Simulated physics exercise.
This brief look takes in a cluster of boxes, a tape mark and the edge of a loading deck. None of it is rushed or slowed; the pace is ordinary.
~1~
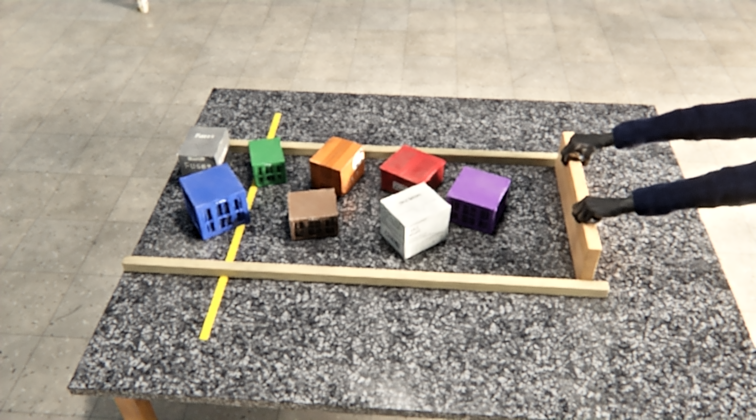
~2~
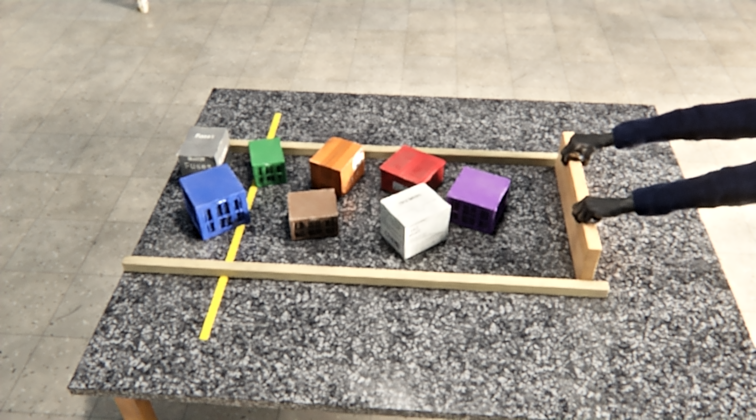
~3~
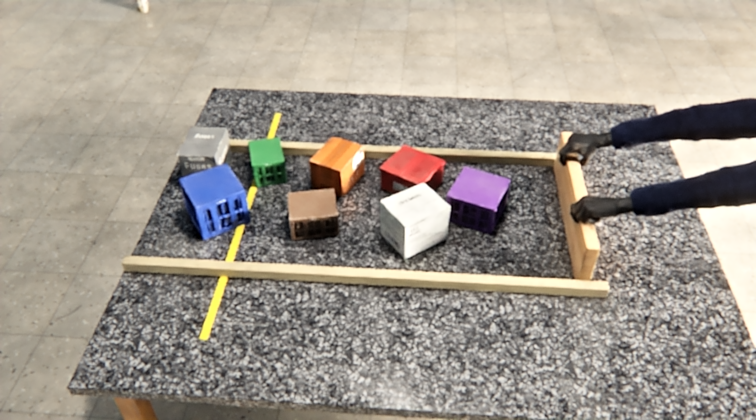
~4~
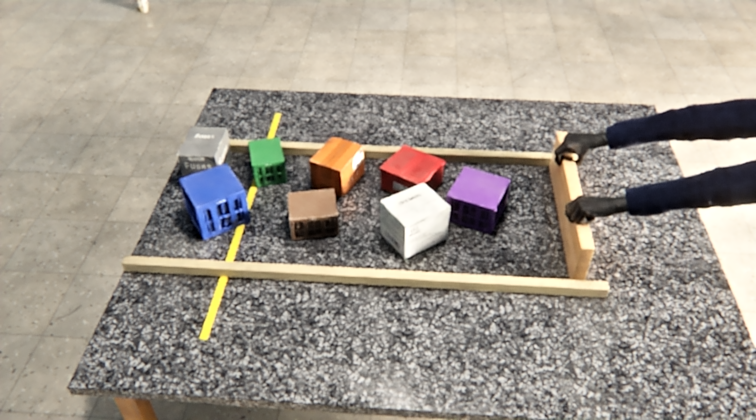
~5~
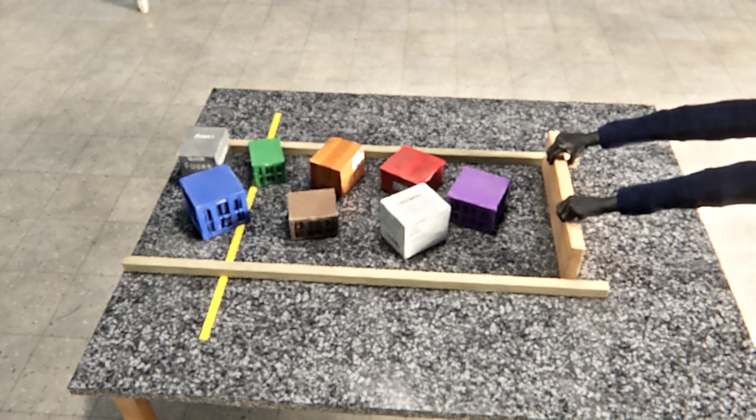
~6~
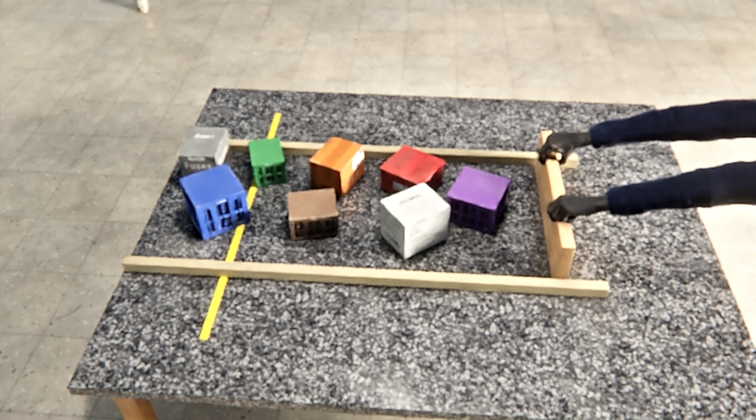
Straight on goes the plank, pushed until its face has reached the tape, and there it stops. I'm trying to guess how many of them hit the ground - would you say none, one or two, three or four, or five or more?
I would say three or four.
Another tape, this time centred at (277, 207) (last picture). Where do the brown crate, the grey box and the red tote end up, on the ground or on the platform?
Here's how it goes: The brown crate stays where it is, the grey box ends up below, and the red tote stays where it is.
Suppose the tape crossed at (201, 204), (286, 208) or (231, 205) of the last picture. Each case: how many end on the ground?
Those tries give 5, 1 and 3.
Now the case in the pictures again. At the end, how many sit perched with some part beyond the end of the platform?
I get 1.
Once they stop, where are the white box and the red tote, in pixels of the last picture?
The white box comes to rest close to (208, 229), while the red tote rests close to (237, 157).
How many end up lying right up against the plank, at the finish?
Number in contact with it: 3.
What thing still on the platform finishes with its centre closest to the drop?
It's the brown crate.
Early on, none off yet; grey box at rest near (206, 158); blue crate at rest near (215, 201); green crate at rest near (268, 162).
Finally, the number that fall off is three or four; lost, green crate, blue crate and grey box.
